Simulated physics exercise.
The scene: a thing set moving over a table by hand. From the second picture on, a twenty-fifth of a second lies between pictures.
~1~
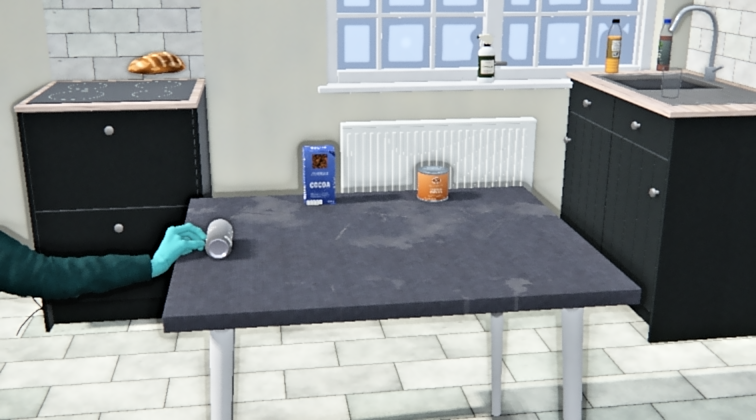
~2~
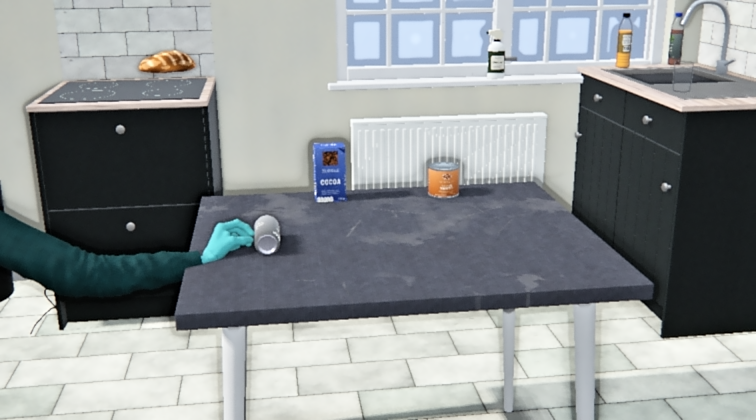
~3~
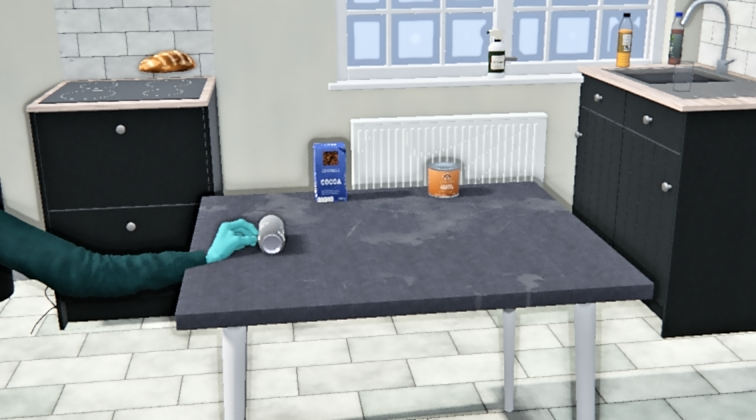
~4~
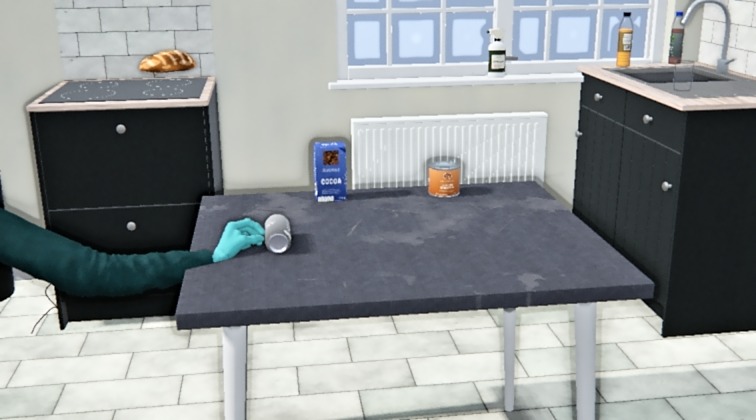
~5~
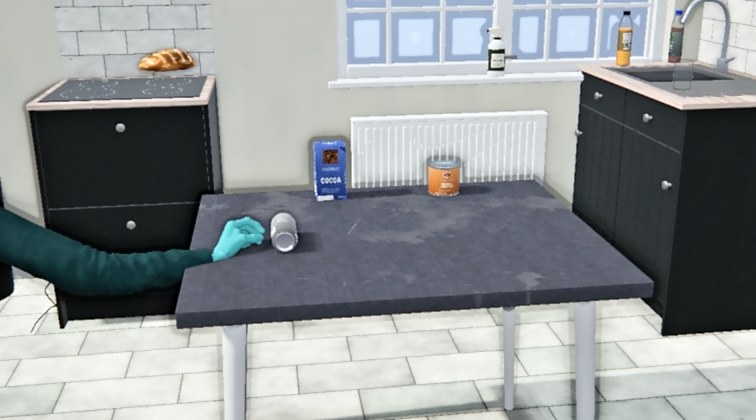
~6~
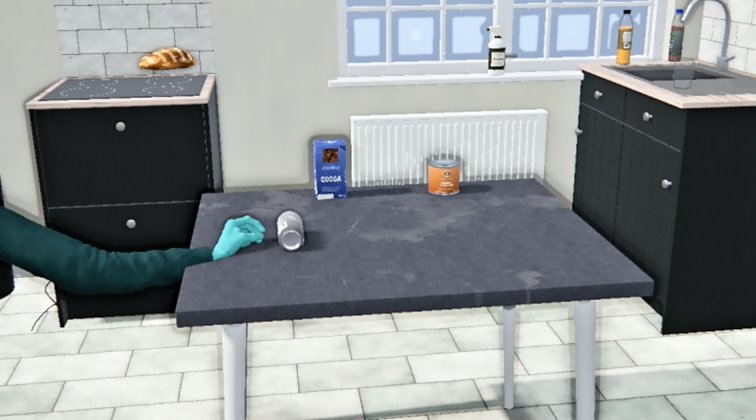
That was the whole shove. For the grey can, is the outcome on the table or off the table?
The grey can is still on the table.
Then, 0.20 s later than the last frame, grey can moved well along near (320, 229).
Then, 0.40 s later than the last frame, grey can moved well along near (345, 228).
Then, 0.70 s later than the last frame, grey can moved well along near (375, 226).
Then, 1.00 s later than the last frame, grey can moved well along near (395, 225).
When it is over, moved from the start, grey can. End places, in pixels of the last picture, grey can near (408, 224).
